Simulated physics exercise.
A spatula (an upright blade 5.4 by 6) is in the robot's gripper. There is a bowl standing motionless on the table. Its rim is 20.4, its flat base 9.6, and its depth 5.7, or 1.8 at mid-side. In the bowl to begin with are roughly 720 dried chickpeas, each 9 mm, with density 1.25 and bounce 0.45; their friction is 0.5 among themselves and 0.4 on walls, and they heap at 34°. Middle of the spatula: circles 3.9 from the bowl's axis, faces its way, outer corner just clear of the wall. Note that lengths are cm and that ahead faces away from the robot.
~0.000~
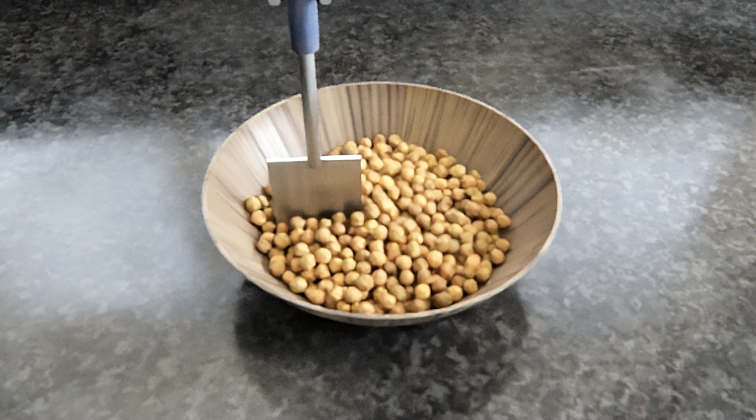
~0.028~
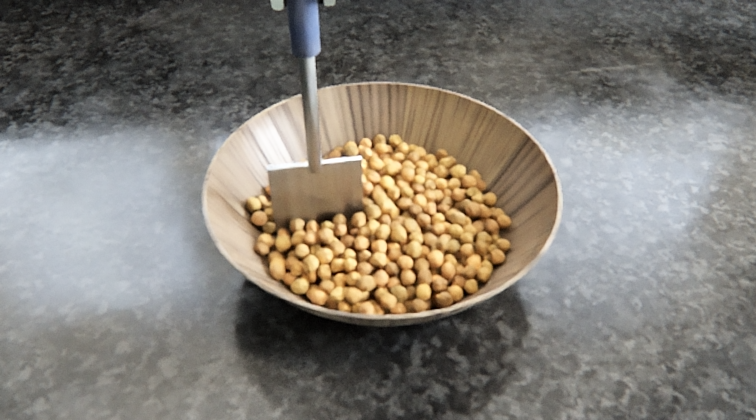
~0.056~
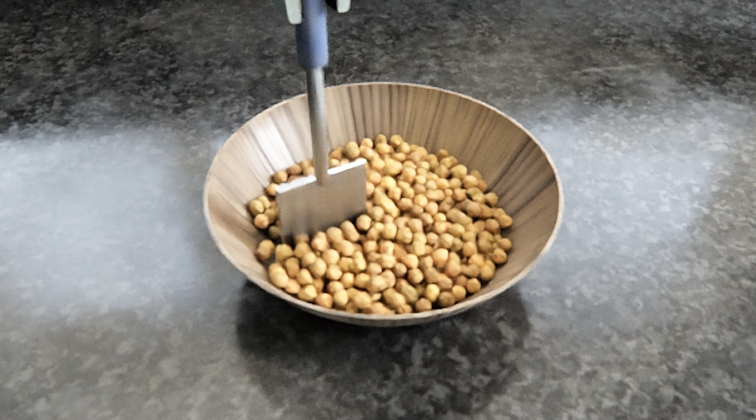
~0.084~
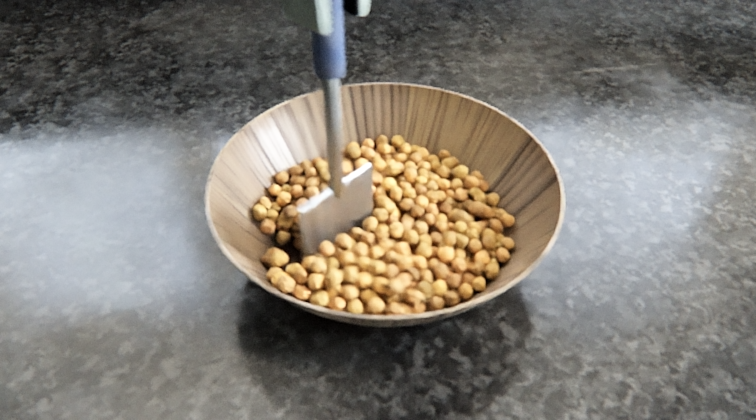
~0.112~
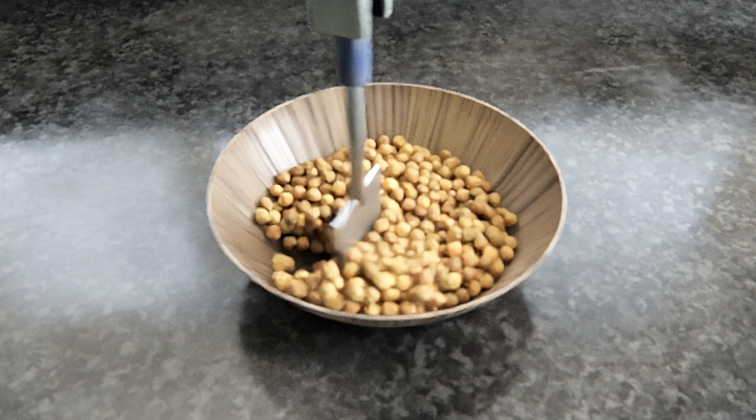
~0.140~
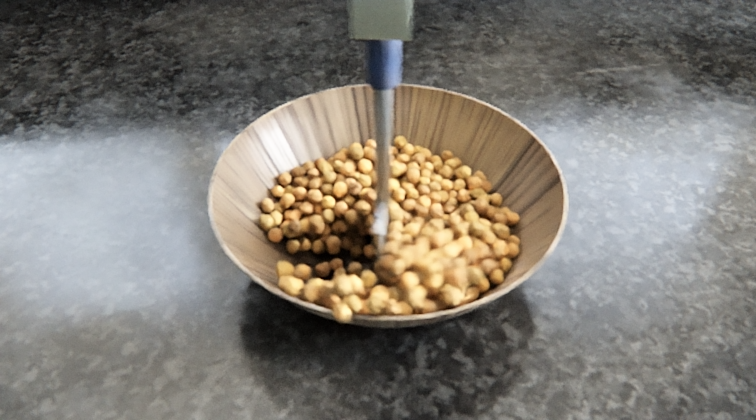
In a striped bowl, a robot-held flat blade turns and pushes chickpeas toward the right.
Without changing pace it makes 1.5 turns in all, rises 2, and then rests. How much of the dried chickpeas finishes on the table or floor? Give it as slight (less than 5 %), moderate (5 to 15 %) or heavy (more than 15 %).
It is moderate.
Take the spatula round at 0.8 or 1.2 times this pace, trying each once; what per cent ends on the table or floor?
First try close to 5, second close to 20, in per cent.
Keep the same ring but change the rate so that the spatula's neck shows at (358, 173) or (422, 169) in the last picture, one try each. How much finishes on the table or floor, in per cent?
About 5 % for one try and about 25 % for the other, in order.
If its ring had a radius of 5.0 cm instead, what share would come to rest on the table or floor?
Then some 10 percent.
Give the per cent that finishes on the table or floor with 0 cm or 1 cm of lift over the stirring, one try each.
20 and 15 %.
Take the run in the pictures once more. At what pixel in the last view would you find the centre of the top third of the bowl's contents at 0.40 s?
Somewhere around (385, 138) in the last view.
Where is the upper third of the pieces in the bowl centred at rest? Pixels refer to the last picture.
I'd say close to (390, 216).
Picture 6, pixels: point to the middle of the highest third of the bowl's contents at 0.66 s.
I'd say about (356, 230).
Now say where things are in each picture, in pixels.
In the first picture, spatula neck at (312, 137), 0° round; upper third of the load around (384, 209), from x 255 to 505, top at y 140; 725 in the bowl.
In the second picture, spatula neck at (313, 141), 7° round; upper third of the load around (382, 212), from x 255 to 505, top at y 140.
In the third picture, spatula neck at (320, 153), 25° round; upper third of the load around (376, 227), from x 255 to 505, top at y 140.
In the fourth picture, spatula neck at (335, 165), 44° round; upper third of the load around (383, 239), from x 260 to 510, top at y 140.
In the fifth picture, spatula neck at (357, 173), 63° round; upper third of the load around (398, 251), from x 260 to 510, top at y 140.
In the sixth picture, spatula neck at (383, 176), 82° round; upper third of the load around (418, 253), from x 265 to 515, top at y 140; 724 in the bowl, 1 in flight or on the tool.
By 0.40 s, 260° round, highest piece 7 above the table; 675 in the bowl, 37 on the table or floor, 13 in flight or on the tool.
By 0.66 s, 77° round, highest piece 6 above the table; 652 in the bowl, 71 on the table or floor, 2 in flight or on the tool.
By 0.99 s, 180° round, highest piece 6 above the table; 652 in the bowl, 73 on the table or floor.
By 1.69 s, 180° round, highest piece 6 above the table; 652 in the bowl, 73 on the table or floor.
Final count, 652 in the bowl, 73 on the table or floor. That is 10 % on the table or floor.
